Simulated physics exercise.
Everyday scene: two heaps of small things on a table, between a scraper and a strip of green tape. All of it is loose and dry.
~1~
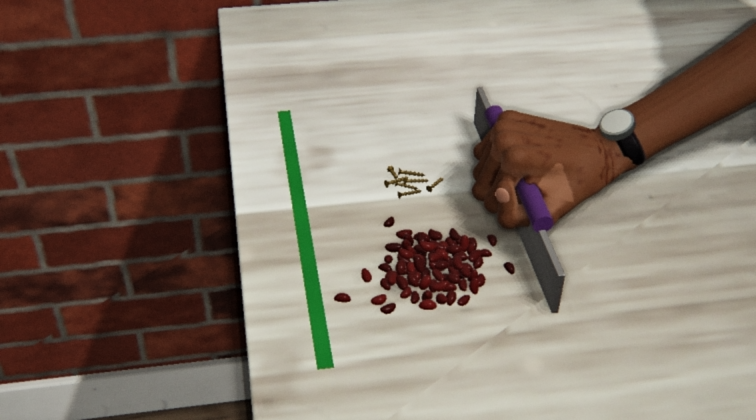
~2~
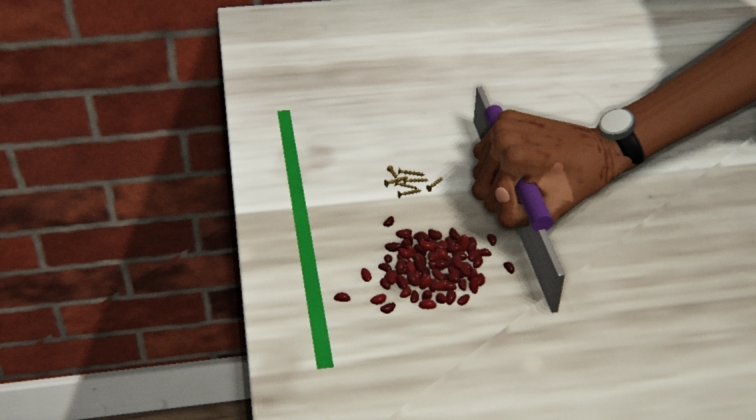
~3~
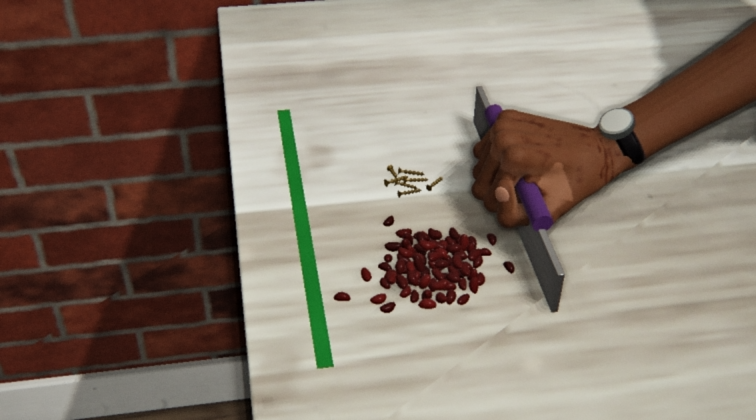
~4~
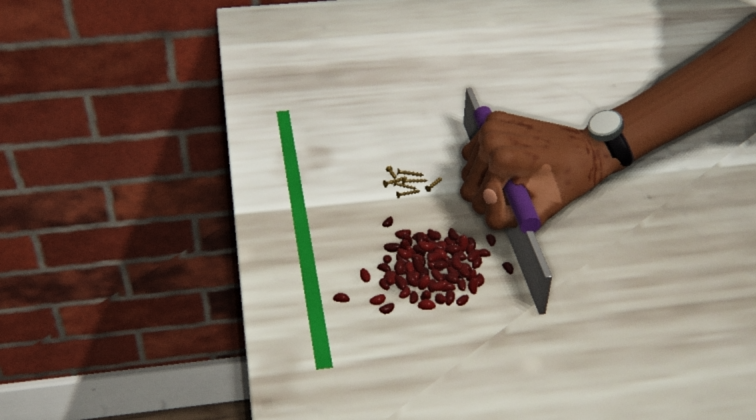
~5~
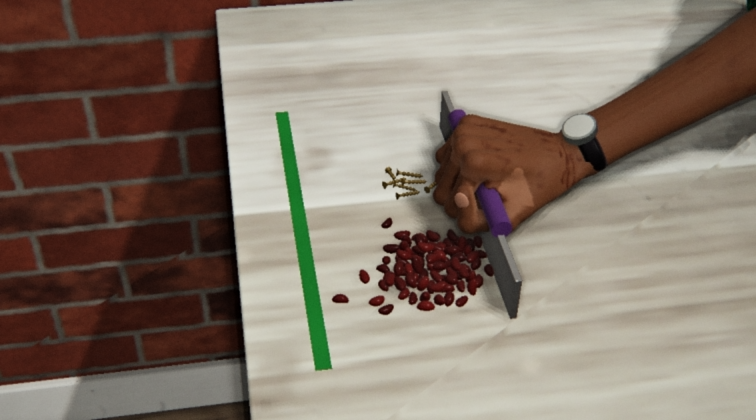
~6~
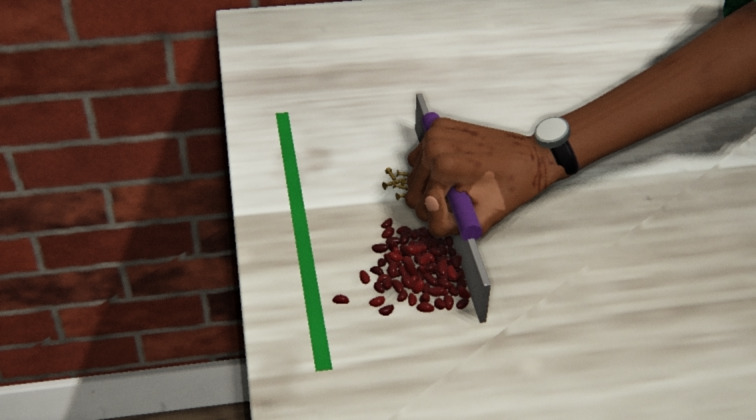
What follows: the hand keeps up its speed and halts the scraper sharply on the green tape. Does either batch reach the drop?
One by one: Front batch: Some comes off. Back batch: Nothing comes off.
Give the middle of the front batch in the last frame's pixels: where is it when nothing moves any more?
At roughly pixel (275, 290).
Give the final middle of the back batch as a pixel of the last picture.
At the finish its centre is at about (270, 203) in the last picture.
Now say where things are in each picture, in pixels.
In the first frame, scraper at (552, 277), at rest; green tape at (286, 122), about a palm's width from the edge; edge at (237, 235); front batch at (436, 266), many kidney beans; back batch at (407, 187), a few brass screws.
In the second frame, scraper at (551, 276), at rest; back batch at (407, 186).
In the third frame, scraper at (551, 276), at rest; front batch at (435, 266).
In the fourth frame, scraper at (539, 278); back batch at (406, 187).
In the fifth frame, scraper at (510, 282); front batch at (434, 268), a stray few pushed along.
In the sixth frame, scraper at (480, 286); green tape at (284, 124); edge at (235, 237); front batch at (424, 269), about half pushed along; back batch at (405, 188).
Then, 0.35 s past the last view, scraper still moving, near (366, 186); front batch all on the table, its front near (304, 302); back batch all on the table, its front near (344, 198).
Then, 0.72 s past the last view, scraper stopped at the green tape; front batch a small part over the edge; back batch all on the table, its front near (269, 205).
Then, 1.00 s past the last view, scraper stopped at the green tape; front batch about a quarter over the edge; back batch all on the table, its front near (263, 186).
Finally, scraper stopped at the green tape; front batch about a quarter over the edge; back batch all on the table, its front near (263, 186).
